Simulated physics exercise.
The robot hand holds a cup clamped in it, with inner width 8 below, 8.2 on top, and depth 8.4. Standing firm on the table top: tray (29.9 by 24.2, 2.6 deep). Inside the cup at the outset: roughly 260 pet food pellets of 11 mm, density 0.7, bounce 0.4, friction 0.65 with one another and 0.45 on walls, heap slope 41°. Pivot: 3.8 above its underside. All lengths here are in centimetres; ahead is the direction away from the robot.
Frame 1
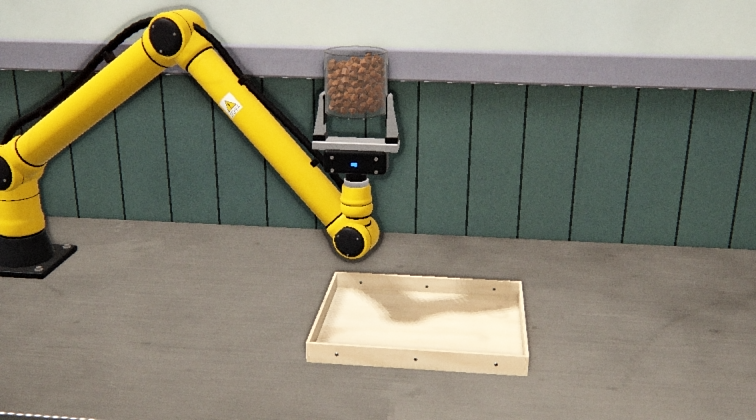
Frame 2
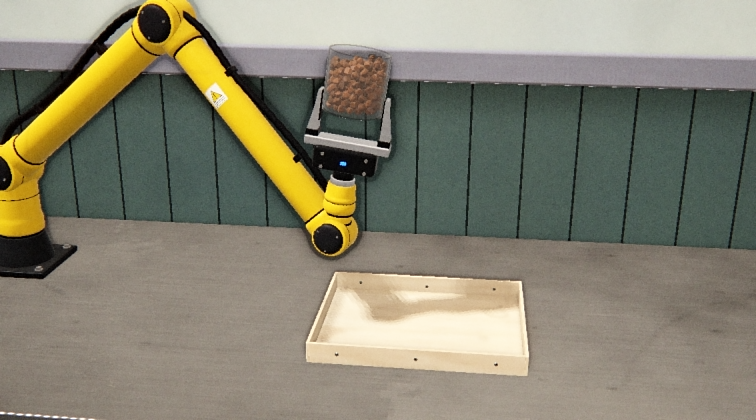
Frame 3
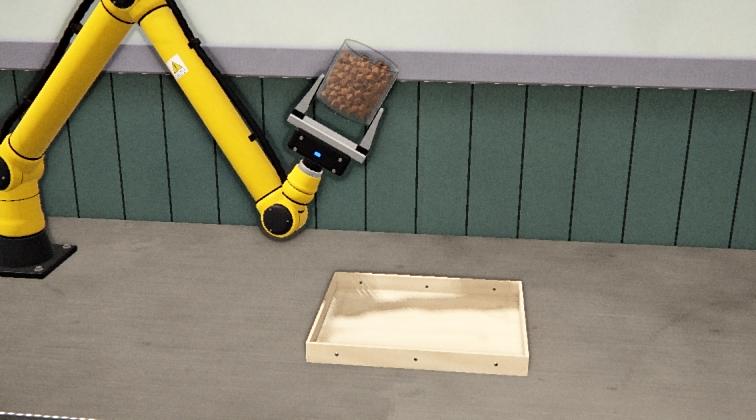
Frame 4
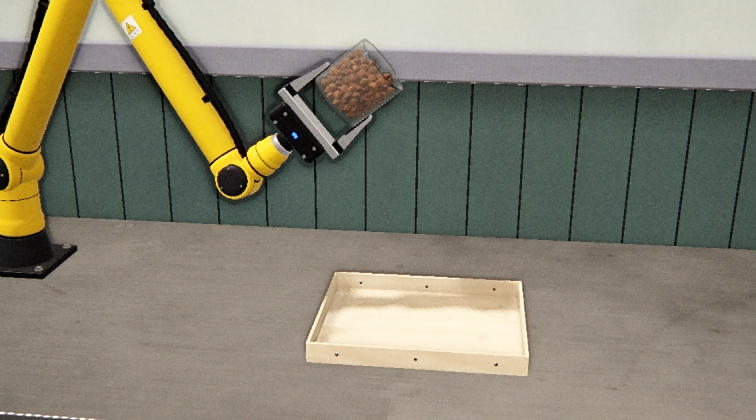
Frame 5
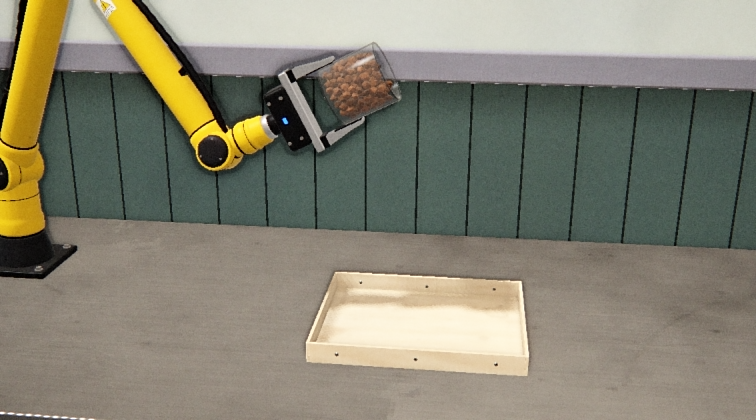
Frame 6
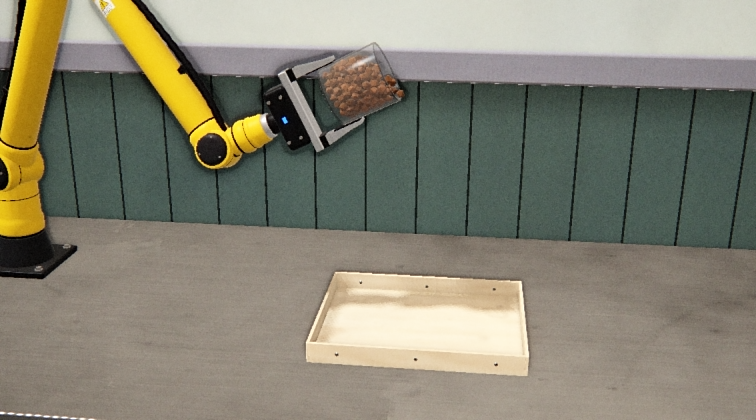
Yellow robot arm tilting a clear cup of brown pellets steeply to the right above a shallow wooden tray on a table.
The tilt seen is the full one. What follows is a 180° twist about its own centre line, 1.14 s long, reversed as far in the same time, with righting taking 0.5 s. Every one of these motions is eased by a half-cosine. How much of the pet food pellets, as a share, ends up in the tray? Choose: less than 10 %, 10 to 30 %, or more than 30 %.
Less than 10 %.
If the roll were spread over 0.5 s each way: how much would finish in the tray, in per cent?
It would come to close to 5 per cent.
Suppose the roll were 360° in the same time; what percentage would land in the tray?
In that case you'd get close to 5 per cent.
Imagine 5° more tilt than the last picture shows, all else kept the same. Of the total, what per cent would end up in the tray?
Estimate: Near 5 %.
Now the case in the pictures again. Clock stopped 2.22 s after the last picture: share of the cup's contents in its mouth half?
Roughly 45 per cent.
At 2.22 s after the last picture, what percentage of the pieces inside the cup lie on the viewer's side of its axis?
That comes to around 55 per cent.
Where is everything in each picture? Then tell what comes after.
The first frame shows the cup middle at (356, 83), upright; upper third of the load around (357, 70), from x 330 to 380, top at y 60; 259 in the cup.
The second frame shows the cup middle at (356, 83), tipped 8°; upper third of the load around (357, 69), from x 330 to 385, top at y 60.
The third frame shows the cup middle at (357, 83), tipped 29°; upper third of the load around (356, 71), from x 325 to 390, top at y 55.
The fourth frame shows the cup middle at (358, 84), tipped 51°; upper third of the load around (357, 71), from x 325 to 390, top at y 55.
The fifth frame shows the cup middle at (359, 84), tipped 63°; upper third of the load around (357, 71), from x 325 to 390, top at y 55.
The sixth frame shows the cup middle at (359, 85), tipped 64°; upper third of the load around (355, 72), from x 325 to 400, top at y 60; 259 in the cup.
Then, 1.11 s on, tipped 64°, highest piece 41 above the table; 254 in the cup, 5 in the tray.
Then, 2.22 s on, tipped 64°, highest piece 40 above the table; 250 in the cup, 7 in the tray, 2 in flight or on a rim.
Then, 2.98 s on, upright, highest piece 42 above the table; 249 in the cup, 10 in the tray.
Then, 3.68 s on, upright, highest piece 42 above the table; 249 in the cup, 10 in the tray.
In the end, 249 in the cup, 10 in the tray. That is 4 % in the tray.
